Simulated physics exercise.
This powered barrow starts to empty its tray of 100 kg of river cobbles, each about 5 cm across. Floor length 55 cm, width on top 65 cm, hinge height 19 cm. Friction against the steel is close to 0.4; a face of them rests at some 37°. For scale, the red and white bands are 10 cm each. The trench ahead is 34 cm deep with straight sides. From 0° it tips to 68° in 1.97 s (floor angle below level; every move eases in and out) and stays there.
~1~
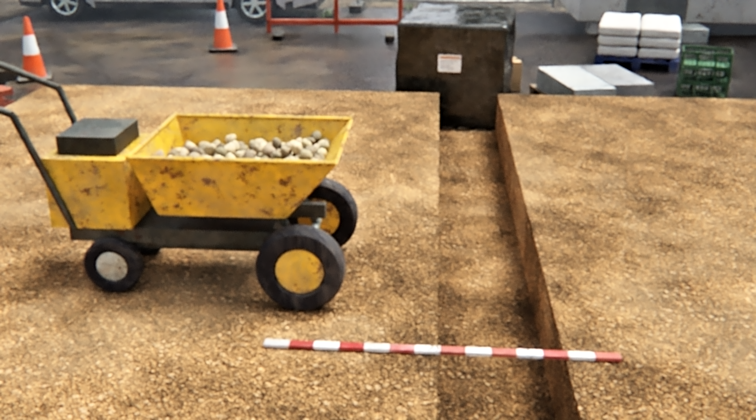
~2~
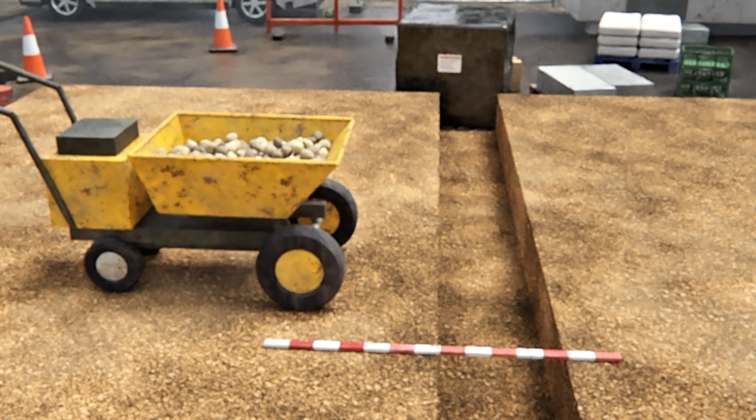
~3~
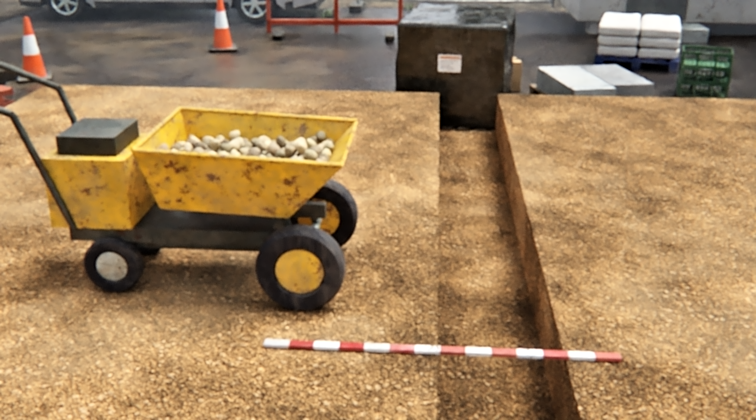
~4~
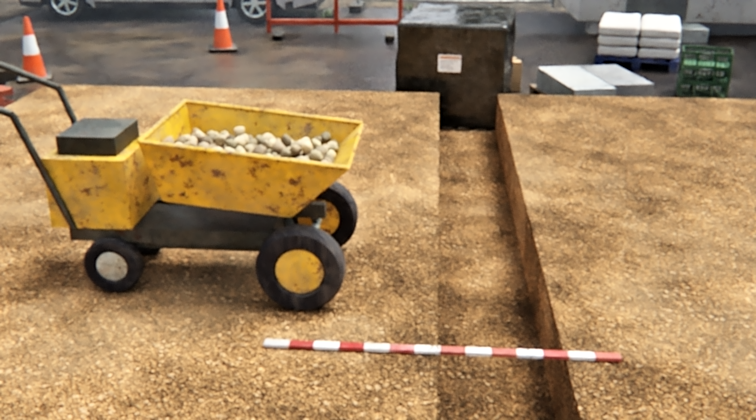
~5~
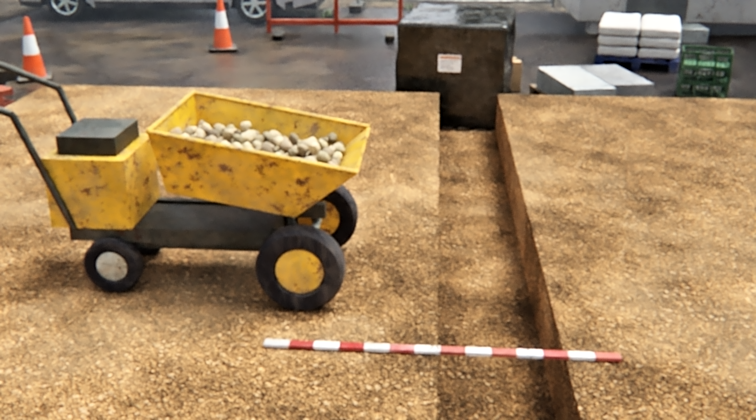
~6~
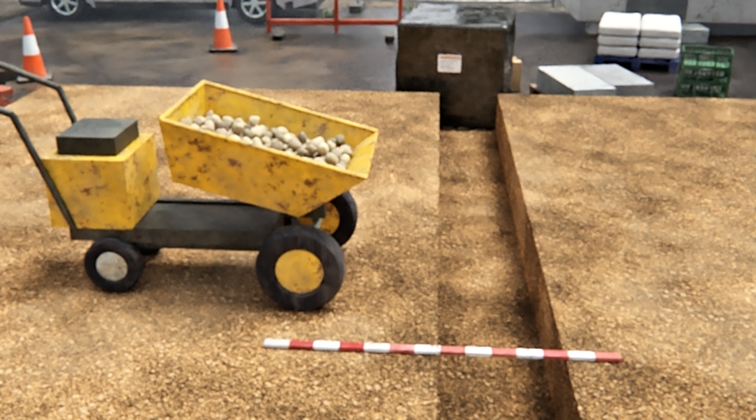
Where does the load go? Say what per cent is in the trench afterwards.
About 100 per cent.
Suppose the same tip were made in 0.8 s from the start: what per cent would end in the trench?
It would be near 100 per cent.
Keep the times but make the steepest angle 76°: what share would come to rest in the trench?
In that case some 100 per cent.
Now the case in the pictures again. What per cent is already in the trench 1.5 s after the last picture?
Some 45 per cent.
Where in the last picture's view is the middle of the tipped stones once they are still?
Near (487, 337).
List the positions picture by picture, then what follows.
In the first frame, the tray is at 0°, its lip at (336, 163); the top of the load is at (274, 146).
In the second frame, lip at (337, 164), floor tilted 1°, highest stones at (275, 146).
In the third frame, the tray is at 3°, its lip at (342, 166); the top of the load is at (241, 146).
In the fourth frame, lip at (348, 168), floor tilted 6°, highest stones at (224, 141).
In the fifth frame, the tray is at 10°, its lip at (357, 173); the top of the load is at (216, 134).
In the sixth frame, lip at (366, 178), floor tilted 15°, highest stones at (217, 124).
Then, 0.9 s after the last picture the floor is at 57°, 100 % in the tray; the foremost stones are at (416, 219).
Then, 1.5 s after the last picture the floor is at 68°, 52 % in the tray, 2 % short of the trench, 46 % in the trench; the foremost stones are at (532, 365).
Then, 1.8 s after the last picture the floor is at 68°, 23 % in the tray, 3 % short of the trench, 74 % in the trench; the foremost stones are at (534, 329).
Then, 3.8 s after the last picture the floor is at 68°, 0 % in the tray, 100 % in the trench; the foremost stones are at (535, 335).
